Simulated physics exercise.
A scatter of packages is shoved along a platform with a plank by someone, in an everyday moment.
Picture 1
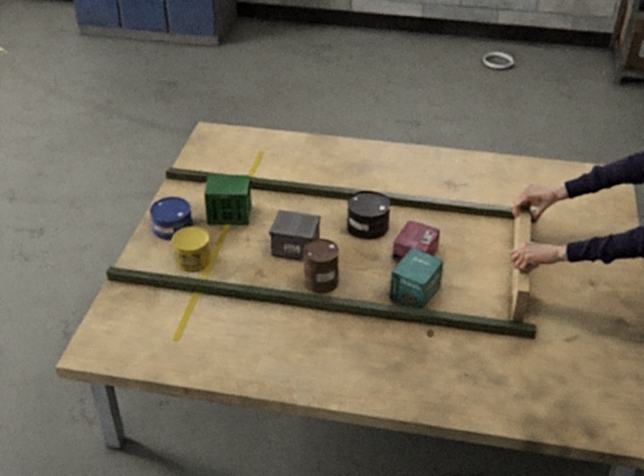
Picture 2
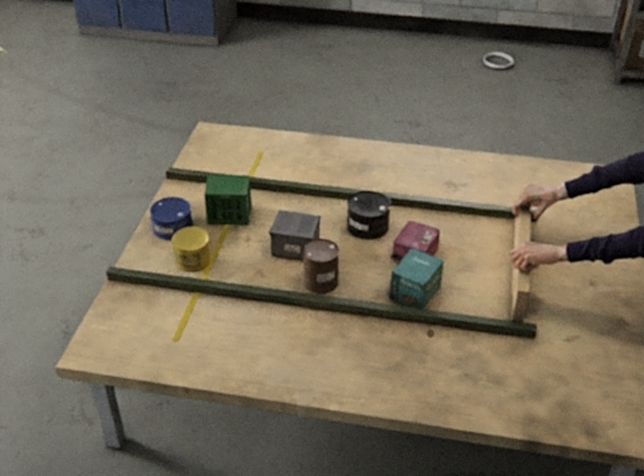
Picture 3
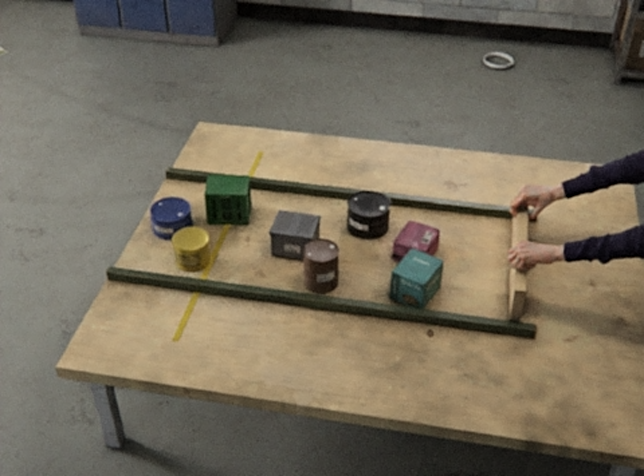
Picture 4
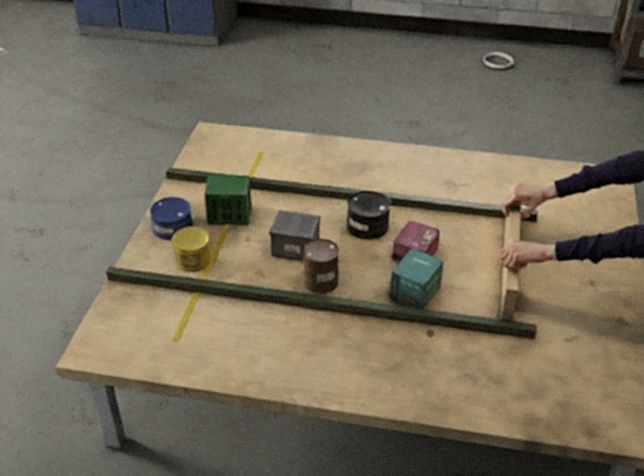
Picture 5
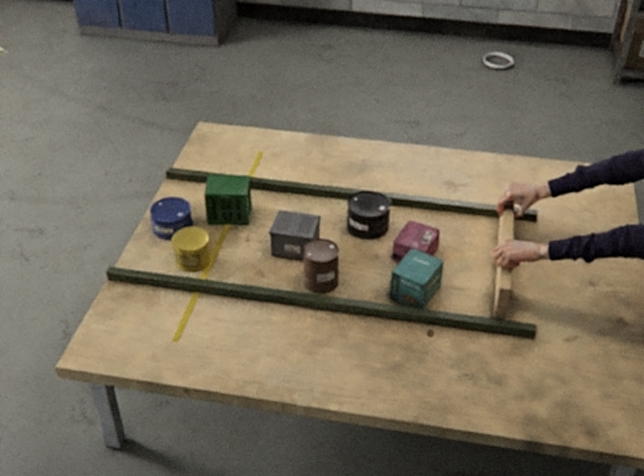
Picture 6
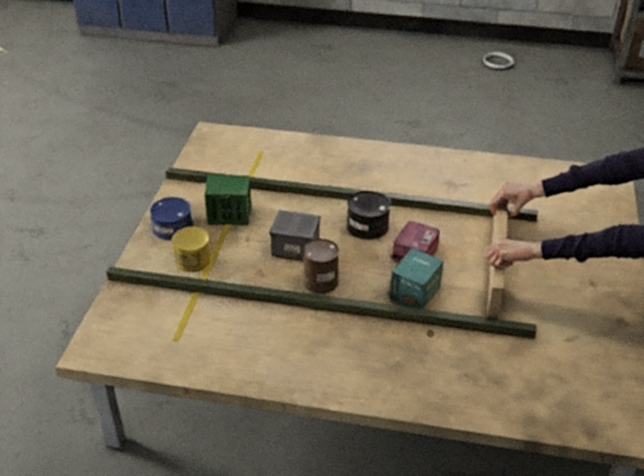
On a wooden table, two hands slide a plank slightly left toward several still packages.
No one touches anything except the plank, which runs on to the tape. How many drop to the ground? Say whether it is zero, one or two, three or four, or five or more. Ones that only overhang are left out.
I expect only a pair or one to end up below.
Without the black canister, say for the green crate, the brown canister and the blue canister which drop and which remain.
As for the green crate, it keeps its place; the brown canister keeps its place; the blue canister ends up below.
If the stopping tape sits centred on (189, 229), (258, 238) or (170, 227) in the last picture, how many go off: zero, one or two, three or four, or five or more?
One after the other, the answers are three or four; not one; more than four.
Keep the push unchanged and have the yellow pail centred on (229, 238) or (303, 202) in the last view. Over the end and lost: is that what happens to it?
First place: It drops down; second place: It is not lost.
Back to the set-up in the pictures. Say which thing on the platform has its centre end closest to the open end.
The one is the yellow pail.
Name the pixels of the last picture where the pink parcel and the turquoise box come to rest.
(207, 224) and (191, 253).
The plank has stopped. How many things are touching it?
That makes 3.
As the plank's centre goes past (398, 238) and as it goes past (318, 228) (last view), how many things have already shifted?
Note: First position 2; second position 5.
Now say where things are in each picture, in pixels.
Blue canister (172, 218); yellow pail (192, 249); green crate (228, 200); plank (522, 253); tape (224, 234), in the first frame.
Yellow pail (192, 250); pink parcel (416, 245), in the second frame.
Green crate (228, 200); turquoise box (417, 279), in the third frame.
Blue canister (172, 218); grey tote (295, 236), in the fourth frame.
Yellow pail (192, 250); brown canister (321, 266), in the fifth frame.
Blue canister (172, 218); yellow pail (192, 250); green crate (228, 200); plank (498, 250); tape (224, 234), in the sixth frame.
Early on, none off yet; blue canister at rest near (172, 218); yellow pail at rest near (192, 250); green crate at rest near (228, 200).
Finally, the number that fall off is one or two; lost, blue canister.
